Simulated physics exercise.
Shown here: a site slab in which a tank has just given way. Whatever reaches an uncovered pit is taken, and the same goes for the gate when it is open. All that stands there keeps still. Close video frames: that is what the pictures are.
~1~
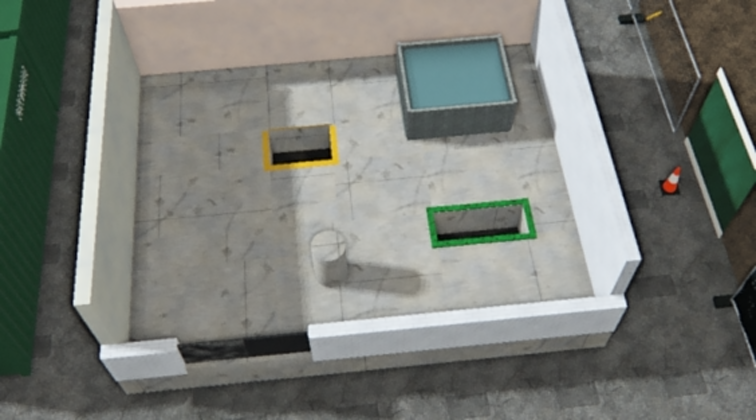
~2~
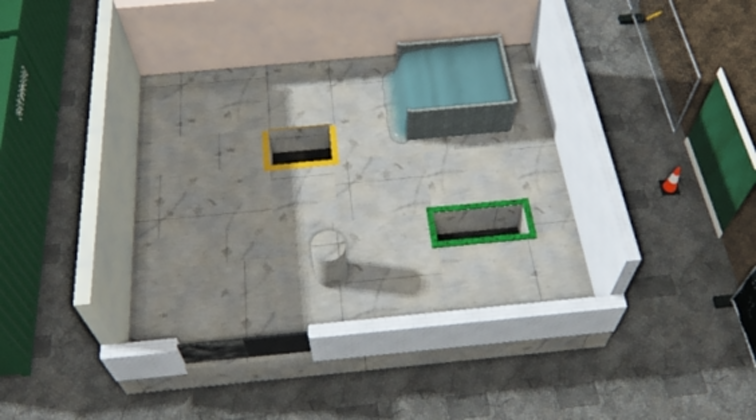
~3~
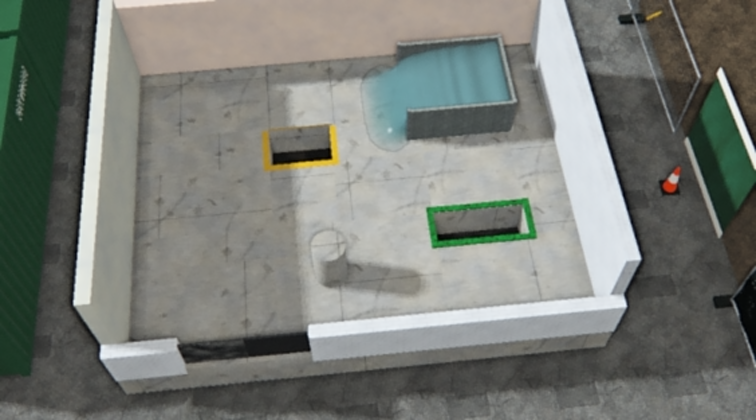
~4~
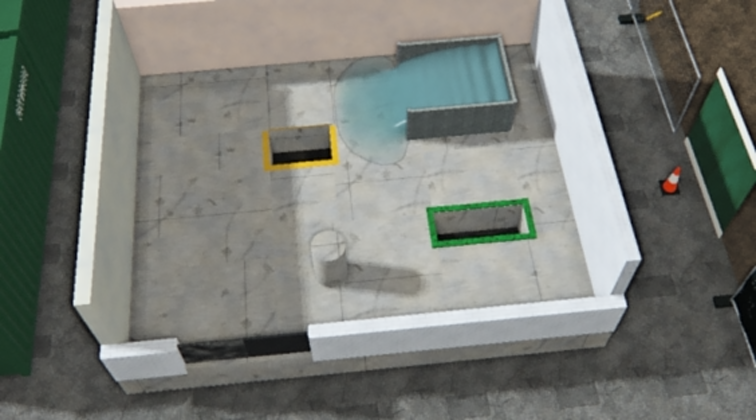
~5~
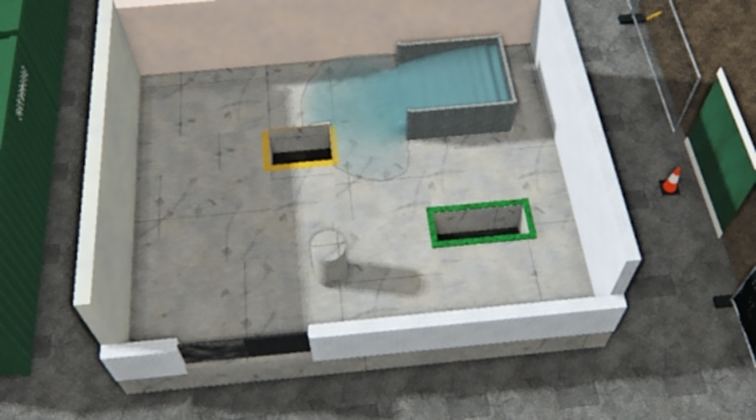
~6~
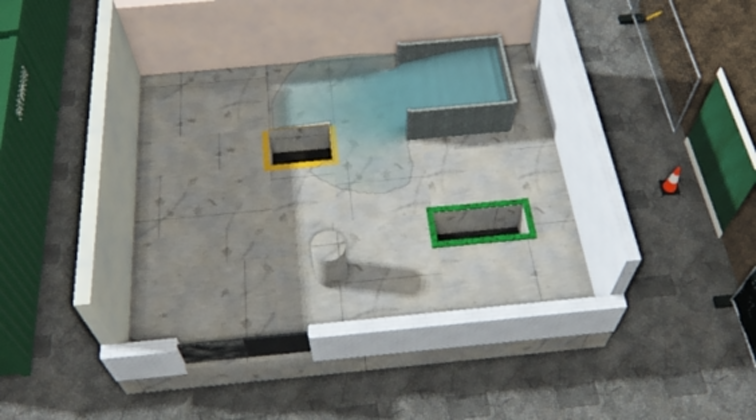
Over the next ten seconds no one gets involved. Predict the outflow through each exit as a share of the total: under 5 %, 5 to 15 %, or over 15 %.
Prediction: The gate passes under 5 %; the yellow pit passes over 15 %; the green pit passes under 5 %.
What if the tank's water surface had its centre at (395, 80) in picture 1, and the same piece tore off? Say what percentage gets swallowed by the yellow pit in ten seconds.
So the yellow pit gets 50 in a hundred.
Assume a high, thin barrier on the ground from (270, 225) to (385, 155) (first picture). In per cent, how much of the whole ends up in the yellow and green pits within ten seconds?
Yellow 40 %, green 0 %.
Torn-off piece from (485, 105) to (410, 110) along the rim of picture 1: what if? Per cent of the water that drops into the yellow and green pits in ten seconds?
The yellow pit takes 0 per cent and the green pit 45 per cent.
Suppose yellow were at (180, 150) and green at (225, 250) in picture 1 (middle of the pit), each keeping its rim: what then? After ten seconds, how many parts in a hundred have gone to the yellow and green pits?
Yellow share 50%, green share 10%.
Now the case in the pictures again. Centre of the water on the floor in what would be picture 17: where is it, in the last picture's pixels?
Close to pixel (335, 111).
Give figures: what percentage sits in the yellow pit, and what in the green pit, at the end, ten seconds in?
The first holds 34 per cent and the second 0 per cent.
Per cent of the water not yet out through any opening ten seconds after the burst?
My reckoning gives about 66 %.
A moment on, water covers 30 % of the floor; the gate 0 %, the yellow pit 10 %, the green pit 0 %.
Next, water covers 40 % of the floor; the gate 0 %, the yellow pit 19 %, the green pit 0 %.
Then, water covers 50 % of the floor; the gate 0 %, the yellow pit 25 %, the green pit 0 %.
Later, water covers 55 % of the floor; the gate 0 %, the yellow pit 30 %, the green pit 0 %.
In the end, water covers 80 % of the floor; the gate 0 %, the yellow pit 34 %, the green pit 0 %.
